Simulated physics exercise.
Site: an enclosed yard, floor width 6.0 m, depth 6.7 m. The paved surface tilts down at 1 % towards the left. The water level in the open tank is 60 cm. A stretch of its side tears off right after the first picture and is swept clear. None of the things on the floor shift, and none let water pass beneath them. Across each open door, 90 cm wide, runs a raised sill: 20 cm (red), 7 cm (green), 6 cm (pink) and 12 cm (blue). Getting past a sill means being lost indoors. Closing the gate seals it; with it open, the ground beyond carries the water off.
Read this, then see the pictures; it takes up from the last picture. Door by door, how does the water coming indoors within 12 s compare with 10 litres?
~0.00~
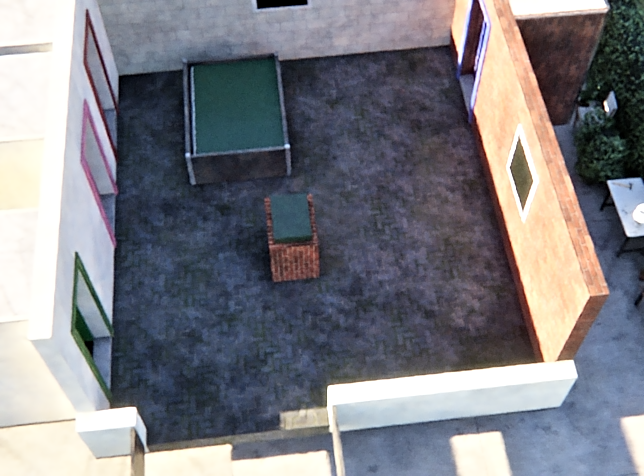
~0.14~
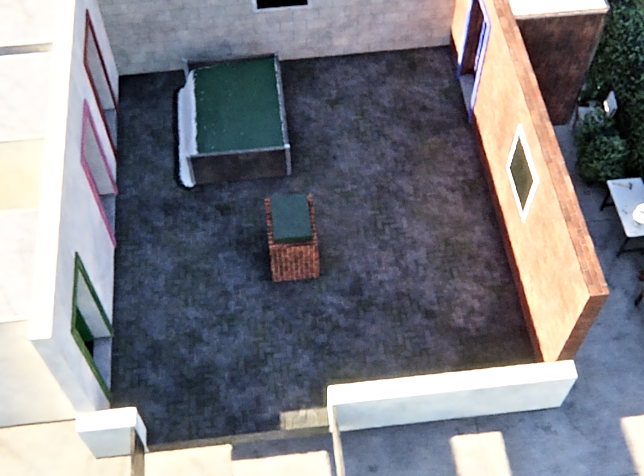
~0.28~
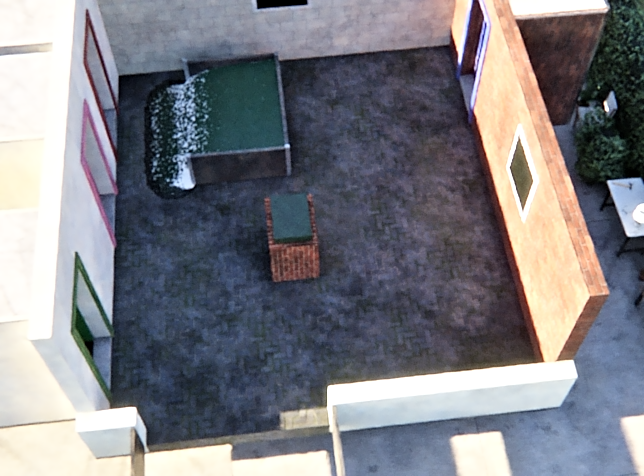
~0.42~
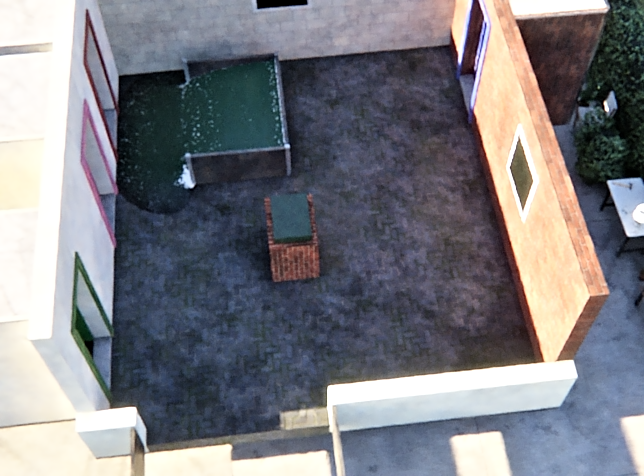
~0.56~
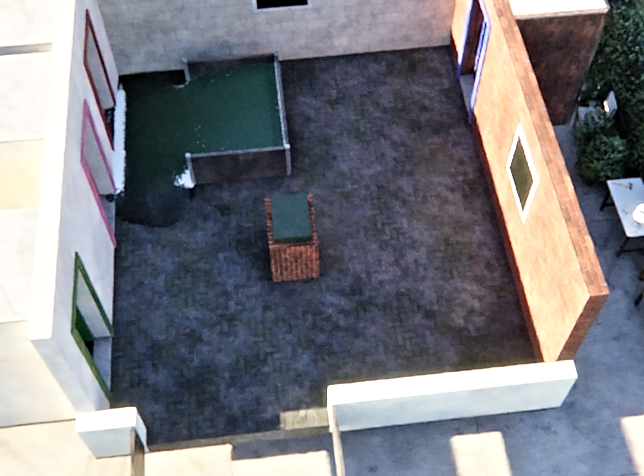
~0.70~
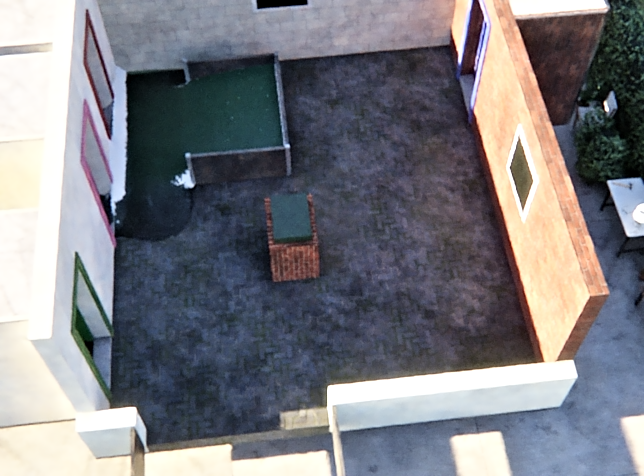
The red door lets in more than that; the green door lets in no more than that; the pink door lets in more than that; the blue door lets in no more than that.
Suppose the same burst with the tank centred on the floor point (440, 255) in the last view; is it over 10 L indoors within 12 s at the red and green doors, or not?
Measured against the limit, the red door stays within it and the green door goes beyond it.
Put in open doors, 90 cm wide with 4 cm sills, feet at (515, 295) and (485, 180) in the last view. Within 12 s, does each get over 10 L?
The first door falls short and the second falls short.
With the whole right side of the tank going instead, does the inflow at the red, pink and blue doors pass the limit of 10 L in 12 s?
Red: Within the limit; pink: Within the limit; blue: Exceeding the limit.
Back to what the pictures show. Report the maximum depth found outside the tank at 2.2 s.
Depth max: Approx. 35 cm.
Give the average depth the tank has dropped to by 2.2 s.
13 cm.
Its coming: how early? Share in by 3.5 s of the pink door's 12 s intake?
Fraction in by then: Around 80 per cent.
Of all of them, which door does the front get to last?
Blue.
After 1.4 s water covers 15 % of the floor and is deepest (44 cm) near (119, 83); red door 43 cm at the sill, 84 L in, green door not reached, pink door 18 cm at the sill, 21 L in, blue door not reached.
After 2.2 s water covers 25 % of the floor and is deepest (35 cm) near (119, 83); red door 31 cm at the sill, 165 L in, green door 4 cm at the sill, 0 L in, pink door 14 cm at the sill, 60 L in, blue door not reached.
After 3.5 s water covers 45 % of the floor and is deepest (18 cm) near (119, 91); red door 16 cm at the sill, 186 L in, green door 4 cm at the sill, 0 L in, pink door 10 cm at the sill, 88 L in, blue door not reached.
After 7.0 s water covers 65 % of the floor and is deepest (13 cm) near (118, 146); red door 13 cm at the sill, 186 L in, green door 5 cm at the sill, 1 L in, pink door 9 cm at the sill, 103 L in, blue door 4 cm at the sill, 0 L in.
After 12.0 s water covers 70 % of the floor and is deepest (6 cm) near (110, 432); red door 6 cm at the sill, 186 L in, green door 6 cm at the sill, 2 L in, pink door 5 cm at the sill, 109 L in, blue door 1 cm at the sill, 0 L in.
